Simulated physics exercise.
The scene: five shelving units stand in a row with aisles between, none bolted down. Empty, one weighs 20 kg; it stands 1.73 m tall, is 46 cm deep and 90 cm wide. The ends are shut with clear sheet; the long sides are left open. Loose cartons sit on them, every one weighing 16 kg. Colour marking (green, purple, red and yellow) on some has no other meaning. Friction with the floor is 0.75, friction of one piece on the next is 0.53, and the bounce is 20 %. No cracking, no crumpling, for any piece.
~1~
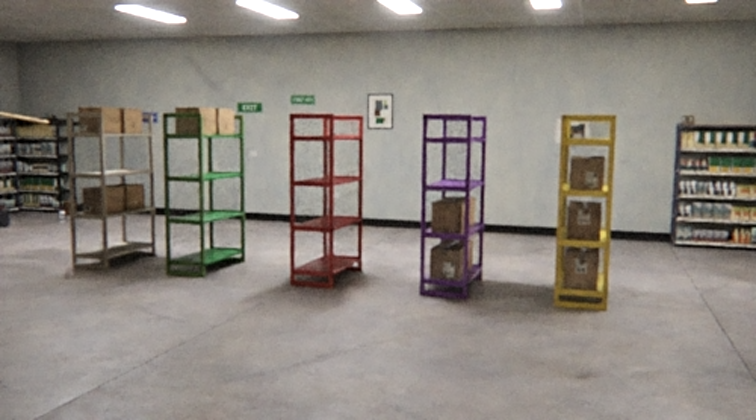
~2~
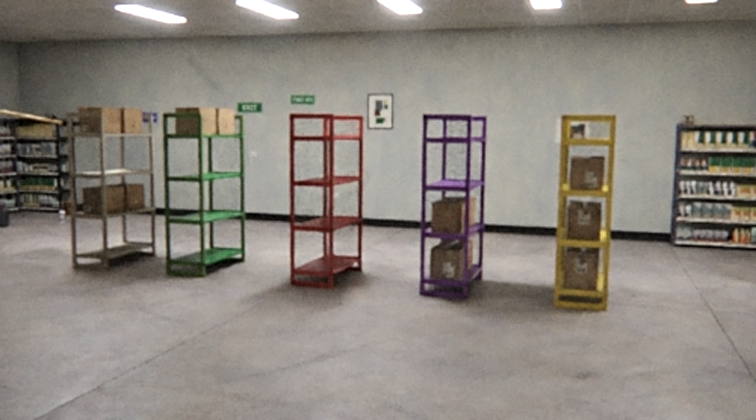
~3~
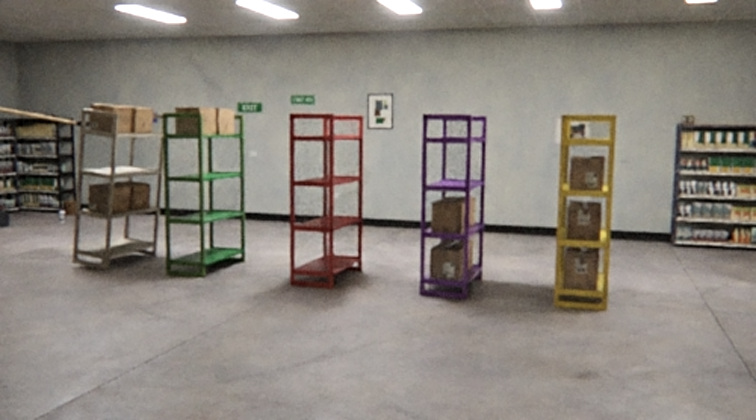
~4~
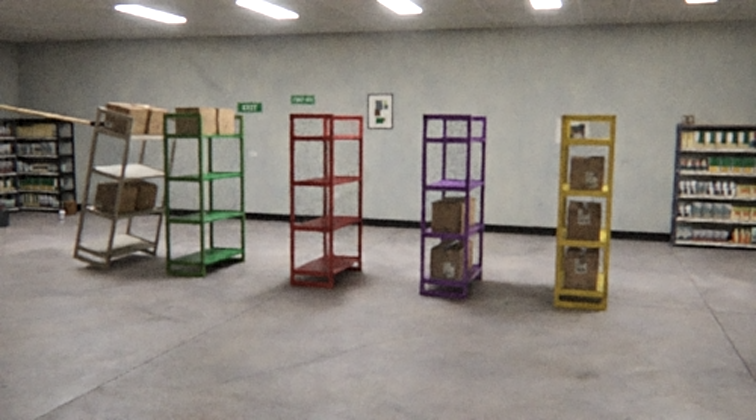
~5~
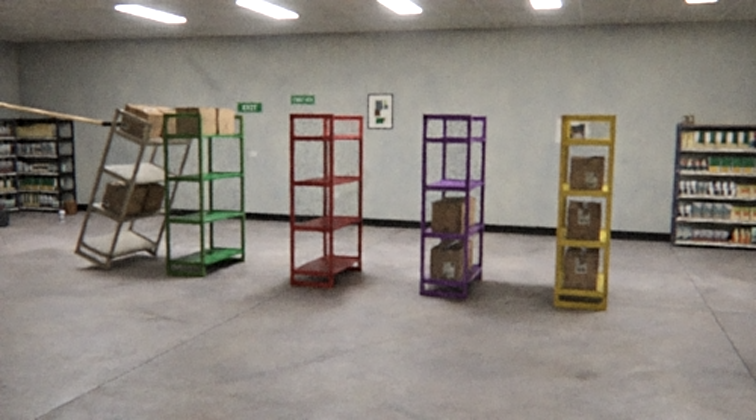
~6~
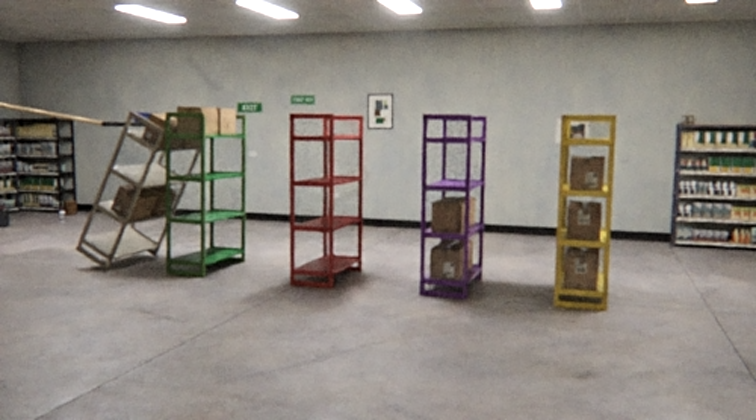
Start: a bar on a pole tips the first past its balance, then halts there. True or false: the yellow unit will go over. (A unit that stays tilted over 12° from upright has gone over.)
False.
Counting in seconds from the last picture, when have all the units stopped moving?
Time: About 2.0 s.
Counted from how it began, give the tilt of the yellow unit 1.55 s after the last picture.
Tilt: Approx. 0°.
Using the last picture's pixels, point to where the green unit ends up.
In the final image its middle is around (283, 222).
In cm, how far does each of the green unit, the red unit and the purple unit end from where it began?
Moved: Green 100, red 70, purple 30.
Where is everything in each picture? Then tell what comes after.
In the first picture (each place is the centre of the face we see best), pole end (50, 123) 18 cm from the first unit; yellow unit (584, 213); purple unit (445, 207); red unit (311, 201); the others all in place.
The second picture shows pole end (64, 124) pushing; yellow unit (584, 213).
The third picture shows pole end (77, 124) pushing; yellow unit (584, 213); the others all in place.
The fourth picture shows pole end (91, 124) pushing; yellow unit (584, 213); the others all in place.
The fifth picture shows pole end (103, 124) stopped; yellow unit (584, 213); the others all in place.
The sixth picture shows pole end (103, 124) stopped; yellow unit (584, 213); green unit (226, 193); purple unit (445, 207); the others all in place.
Then, 0.45 s later than the last frame, 4 cartons spilt or dropped; 1 of the 4 other units over; yellow unit unmoved; green unit tilted 14°.
Then, 0.93 s later than the last frame, 6 cartons spilt or dropped; 1 of the 4 other units over; yellow unit unmoved; green unit tilted 43°.
Then, 1.55 s later than the last frame, 6 cartons spilt or dropped; 3 of the 4 other units over; yellow unit unmoved; green unit tilted 65°.
When it is over, 6 cartons spilt or dropped; 3 of the 4 other units over; yellow unit unmoved; green unit tilted 65°; red unit tilted 46°. One left standing. In pixels of the last frame, middles, yellow unit near (585, 208), green unit near (283, 222).
